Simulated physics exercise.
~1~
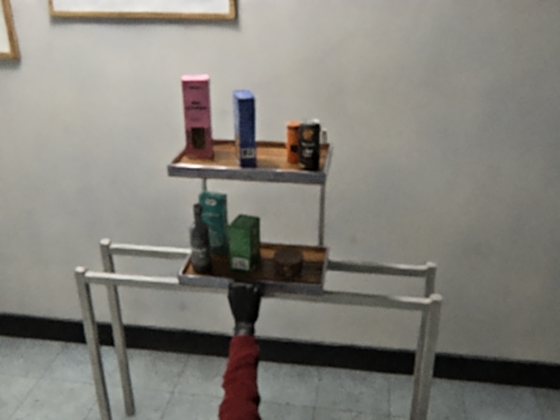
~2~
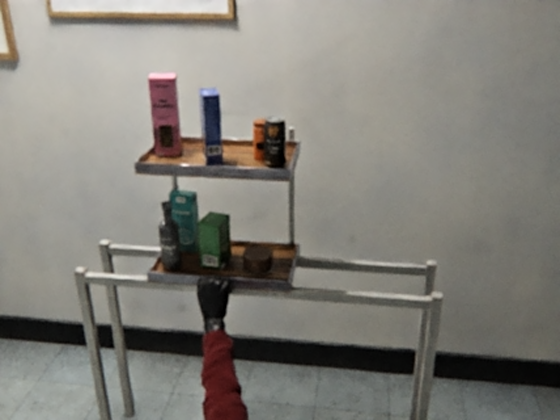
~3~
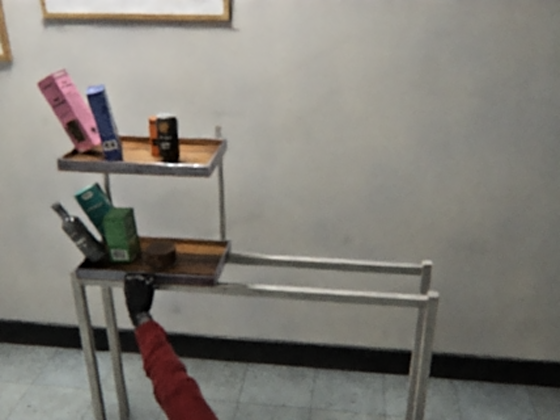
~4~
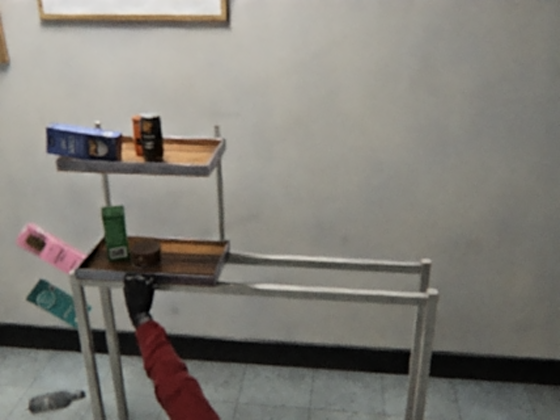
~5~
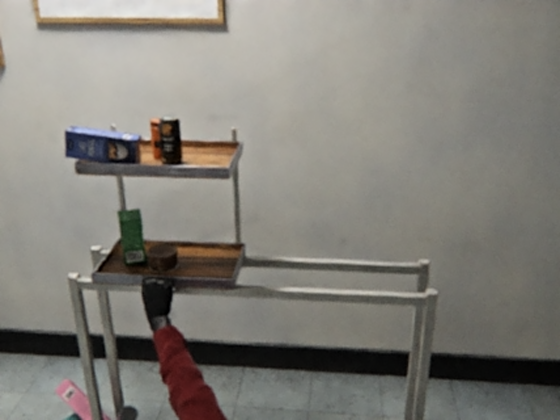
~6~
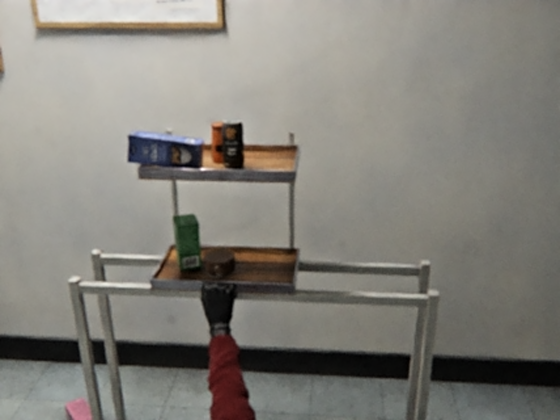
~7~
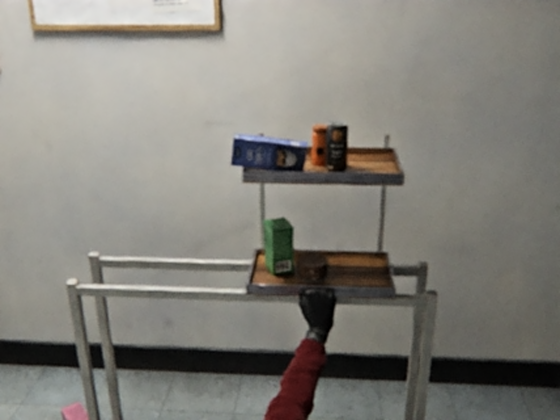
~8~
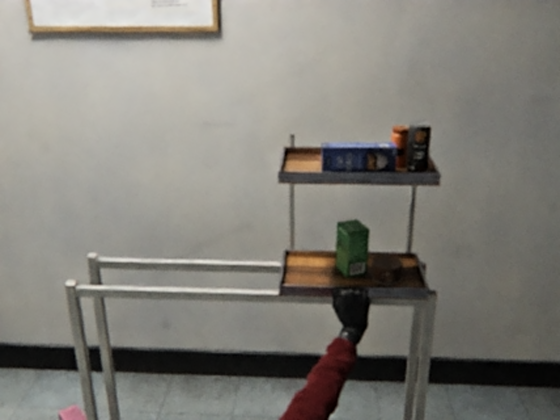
Against a plain wall, a gloved hand slides a two-tier tray left, toppling several items, three falling off, then back right.
